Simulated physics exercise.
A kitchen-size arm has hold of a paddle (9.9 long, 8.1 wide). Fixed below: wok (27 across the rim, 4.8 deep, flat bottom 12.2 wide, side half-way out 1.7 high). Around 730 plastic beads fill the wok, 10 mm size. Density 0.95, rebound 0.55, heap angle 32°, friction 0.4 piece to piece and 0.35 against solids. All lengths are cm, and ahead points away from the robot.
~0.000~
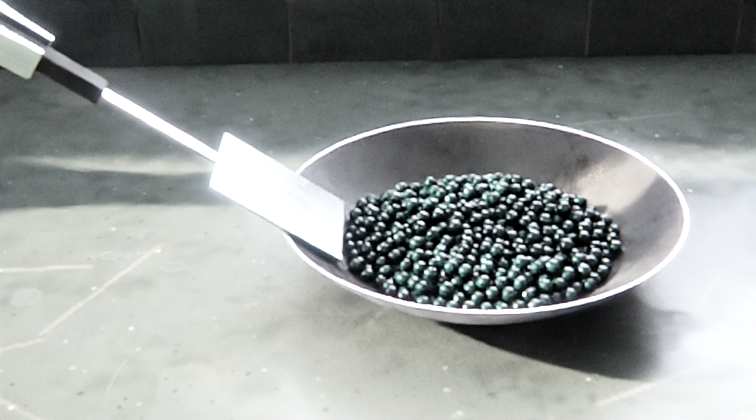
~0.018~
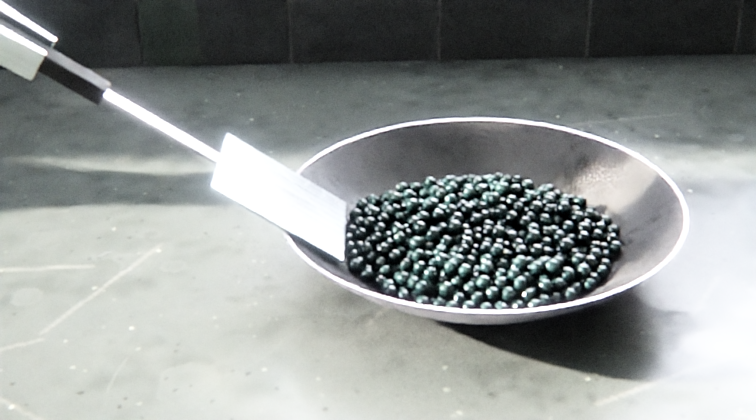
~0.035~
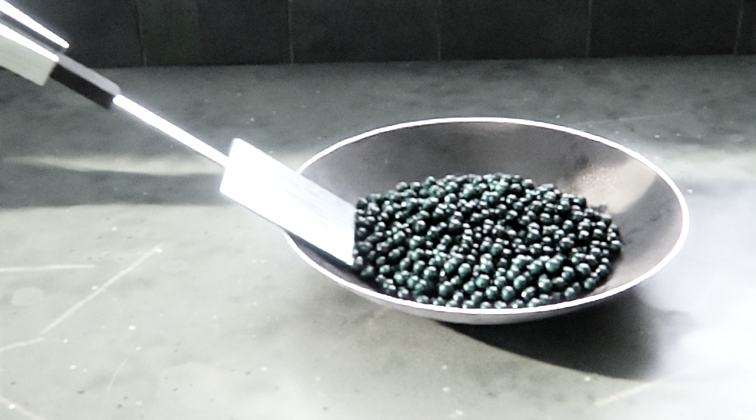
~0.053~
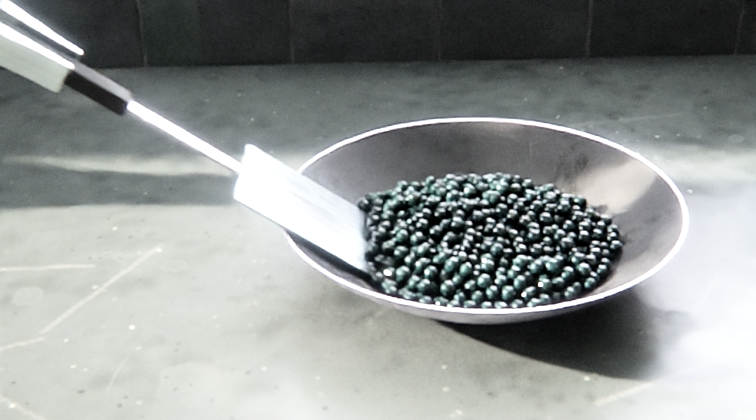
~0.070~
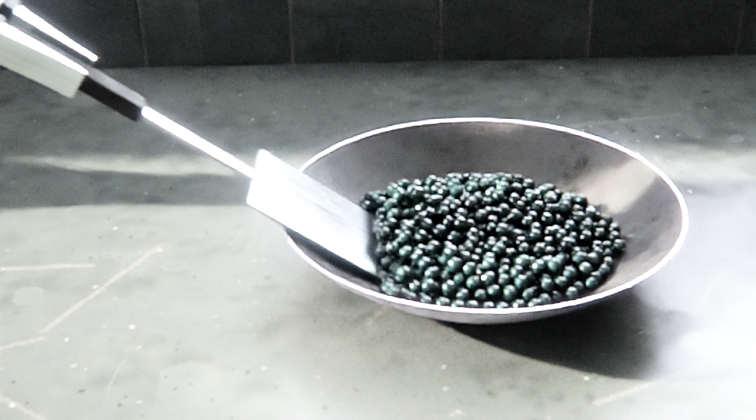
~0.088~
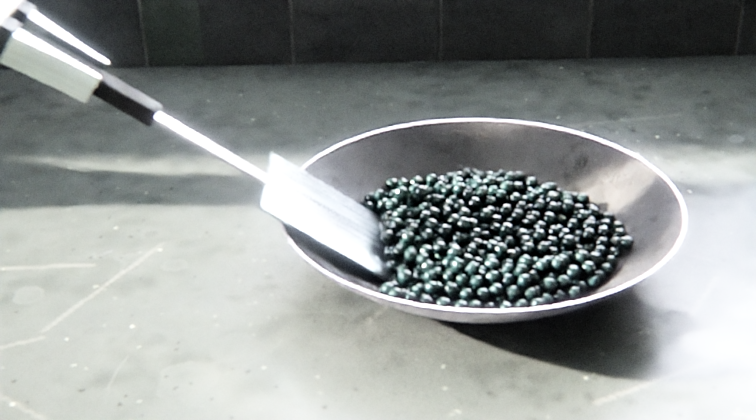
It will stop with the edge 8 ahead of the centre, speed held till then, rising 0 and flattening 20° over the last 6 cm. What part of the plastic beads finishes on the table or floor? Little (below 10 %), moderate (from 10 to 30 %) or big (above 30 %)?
On the table or floor the share is little, below 10 %.
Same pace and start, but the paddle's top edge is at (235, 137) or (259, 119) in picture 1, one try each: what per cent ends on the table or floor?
About 5 and 10 per cent.
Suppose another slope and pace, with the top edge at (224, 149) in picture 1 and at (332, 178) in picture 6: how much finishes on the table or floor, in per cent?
About 15 per cent.
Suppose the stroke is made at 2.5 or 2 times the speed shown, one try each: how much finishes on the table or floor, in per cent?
About 20 and 15 per cent.
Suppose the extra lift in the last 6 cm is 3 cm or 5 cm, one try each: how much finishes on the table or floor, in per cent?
About 5 and 5 per cent.
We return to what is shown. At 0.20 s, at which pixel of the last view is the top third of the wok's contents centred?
Near (546, 224).
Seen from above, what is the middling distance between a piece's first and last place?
Some 4 cm.
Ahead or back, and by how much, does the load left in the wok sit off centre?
Some 4.5 cm ahead.
After 0.20 s, sloping 35°, highest piece 4 above the table; 733 in the wok.
After 0.32 s, sloping 27°, highest piece 5 above the table; 733 in the wok.
After 0.57 s, sloping 15°, highest piece 6 above the table; 714 in the wok, 17 on the table or floor, 2 on the blade or in flight.
After 1.62 s, sloping 15°, highest piece 6 above the table; 713 in the wok, 20 on the table or floor.
In the end, 713 in the wok, 20 on the table or floor. That is 3 % on the table or floor.
